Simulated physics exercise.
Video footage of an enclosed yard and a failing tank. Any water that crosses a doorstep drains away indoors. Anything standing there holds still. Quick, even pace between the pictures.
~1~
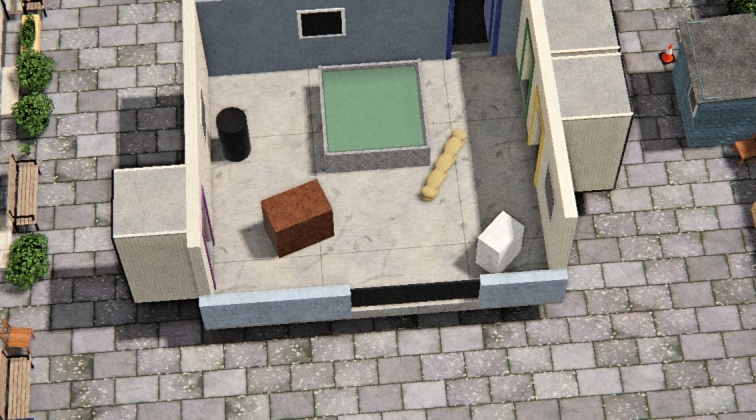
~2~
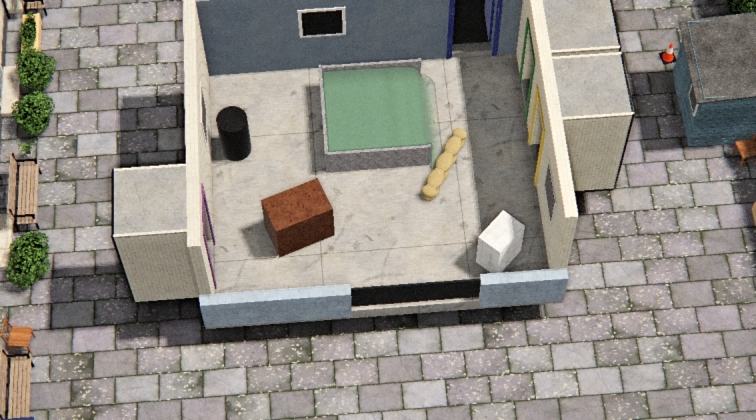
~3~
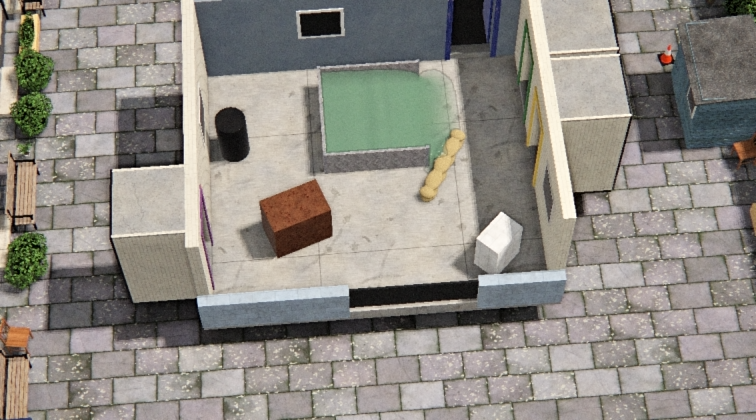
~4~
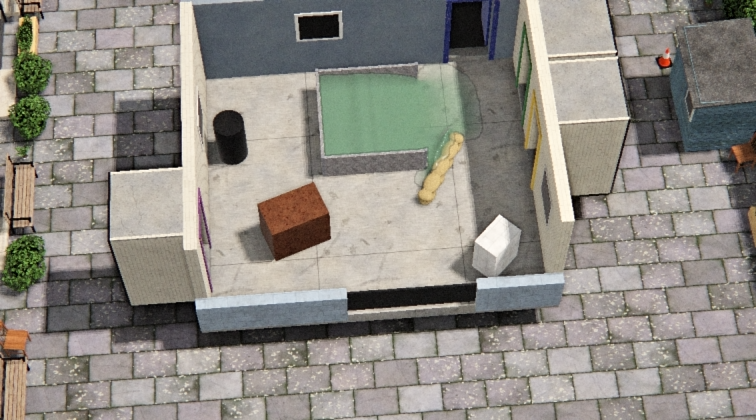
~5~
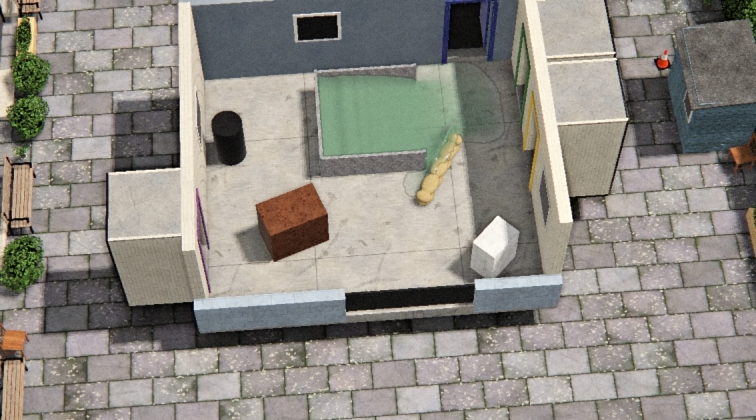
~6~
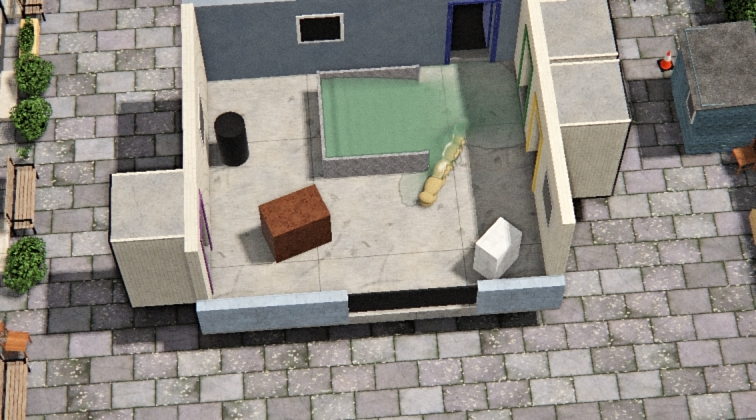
In a walled yard on grey paving, green water sat still in an open tank, then poured out through its right side and spread across the pale floor toward the right wall, past a knobbly yellow object.
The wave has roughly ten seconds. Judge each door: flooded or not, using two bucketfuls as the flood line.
The green door is flooded. The yellow door is flooded. The blue door is flooded. The purple door is not flooded.
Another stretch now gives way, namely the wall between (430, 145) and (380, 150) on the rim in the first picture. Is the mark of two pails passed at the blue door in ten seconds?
As I see it, the blue door fails to reach the limit.
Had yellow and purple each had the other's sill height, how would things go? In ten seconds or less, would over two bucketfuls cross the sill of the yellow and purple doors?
Swap done - yellow door doesn't reach it, purple door gets too much.
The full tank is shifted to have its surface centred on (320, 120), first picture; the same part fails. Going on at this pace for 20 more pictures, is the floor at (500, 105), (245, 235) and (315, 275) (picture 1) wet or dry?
First spot swamped, second bare, third swamped.
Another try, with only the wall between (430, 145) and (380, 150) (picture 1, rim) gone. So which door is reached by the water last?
Answer: The green-painted one.
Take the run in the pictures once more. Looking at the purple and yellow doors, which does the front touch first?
The door marked yellow, I reckon.
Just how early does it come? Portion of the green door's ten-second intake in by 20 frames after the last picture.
About 95 per cent.
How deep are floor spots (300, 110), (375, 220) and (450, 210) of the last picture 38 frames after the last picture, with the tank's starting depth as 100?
Readings in sequence: 0, 2, 6 percent.
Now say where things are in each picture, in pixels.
The first picture shows still water in the open tank at (373, 109).
In the second picture, the front is at (437, 164), out from the gap at (423, 115).
In the third picture, water pours out at (421, 117) and has run to (433, 72).
In the fourth picture, water pours out at (419, 121) and has run to (447, 68).
In the fifth picture, the front is at (484, 77), out from the gap at (417, 122).
In the sixth picture, the front is at (515, 78), out from the gap at (420, 123).
A moment on, water covers 25 % of the floor; the green door far over two buckets in, the yellow door wet at the sill, nothing in, the blue door wet at the sill, nothing in, the purple door not reached.
Next, water covers 35 % of the floor; the green door far over two buckets in, the yellow door under two buckets in, the blue door over two buckets in, the purple door not reached.
Then, water covers 40 % of the floor; the green door far over two buckets in, the yellow door over two buckets in, the blue door far over two buckets in, the purple door not reached.
Later, water covers 70 % of the floor; the green door far over two buckets in, the yellow door over two buckets in, the blue door far over two buckets in, the purple door not reached.
In the end, water covers 95 % of the floor; the green door far over two buckets in, the yellow door far over two buckets in, the blue door far over two buckets in, the purple door wet at the sill, nothing in.
